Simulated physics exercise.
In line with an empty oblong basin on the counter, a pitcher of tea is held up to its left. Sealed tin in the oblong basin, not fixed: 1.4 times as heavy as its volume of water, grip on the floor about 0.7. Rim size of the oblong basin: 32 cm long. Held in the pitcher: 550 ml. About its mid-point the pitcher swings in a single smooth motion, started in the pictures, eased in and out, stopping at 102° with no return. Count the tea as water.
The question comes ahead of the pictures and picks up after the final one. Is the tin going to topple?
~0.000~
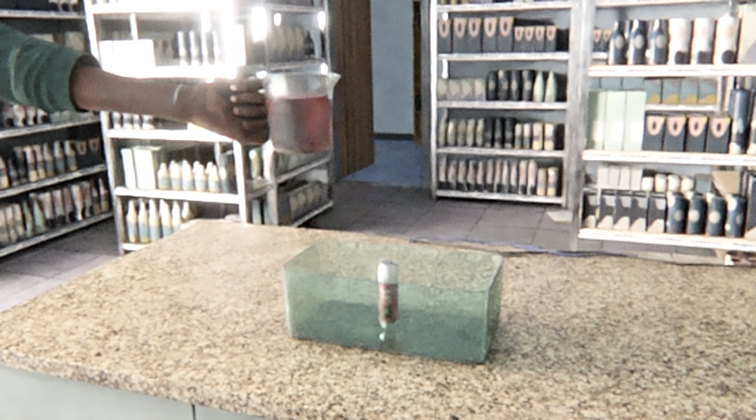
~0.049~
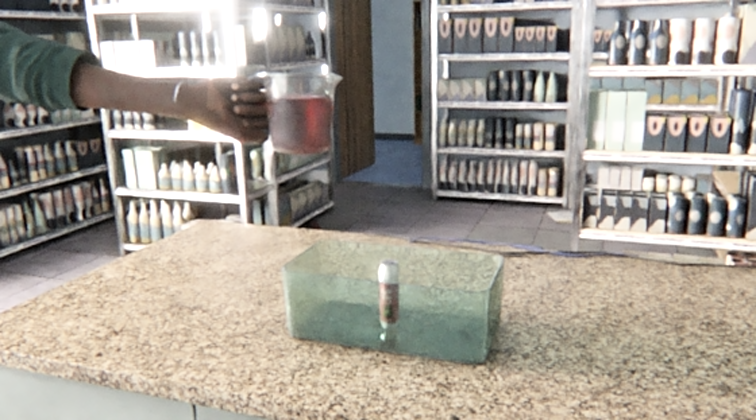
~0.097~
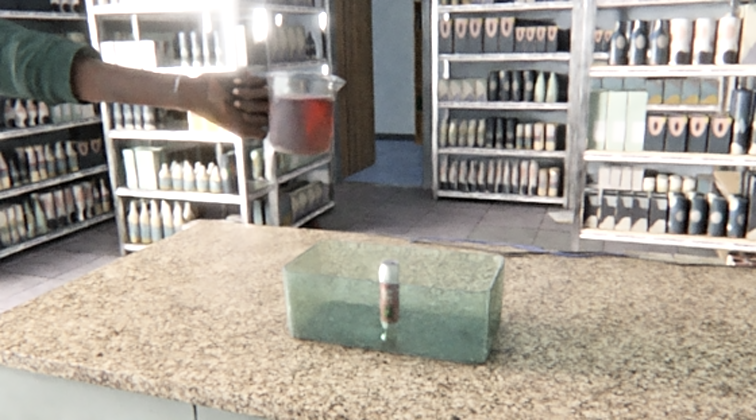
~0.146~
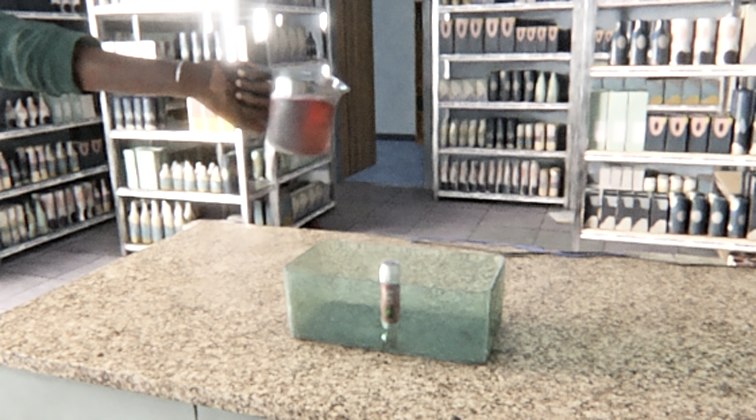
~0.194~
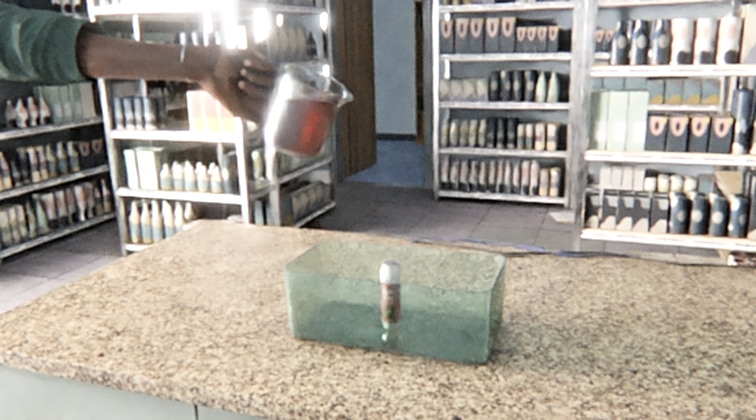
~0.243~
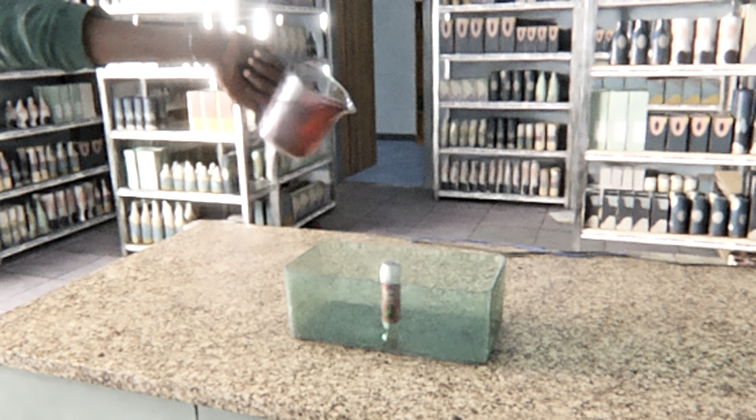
I'd say it will ride it out.
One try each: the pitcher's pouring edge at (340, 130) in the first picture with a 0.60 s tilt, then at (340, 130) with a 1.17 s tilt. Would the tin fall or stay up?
First it tips over; then it tips over.
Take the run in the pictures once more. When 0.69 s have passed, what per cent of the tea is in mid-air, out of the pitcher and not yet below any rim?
I'd say some 32 per cent is in the air.
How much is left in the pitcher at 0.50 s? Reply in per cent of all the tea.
Close to 60 percent of the liquid remains at that time.
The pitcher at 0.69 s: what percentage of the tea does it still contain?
What remains is about 16 percent of it all.
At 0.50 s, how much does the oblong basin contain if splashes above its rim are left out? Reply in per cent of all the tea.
2 %, give or take.
Then, 0.50 s in, the tilt is 95° and 60 per cent is still to pour; the tin stands where it began.
Then, 0.69 s in, the tilt is 102° and 15 per cent is still to pour; the tin stands where it began.
Then, 0.89 s in, the tilt is 102° and 2 per cent is still to pour; the tin stands where it began.
Then, 1.10 s in, the tilt is 102° and 0 per cent is still to pour; the tin stands where it began.
Finally, the tin stands where it began.
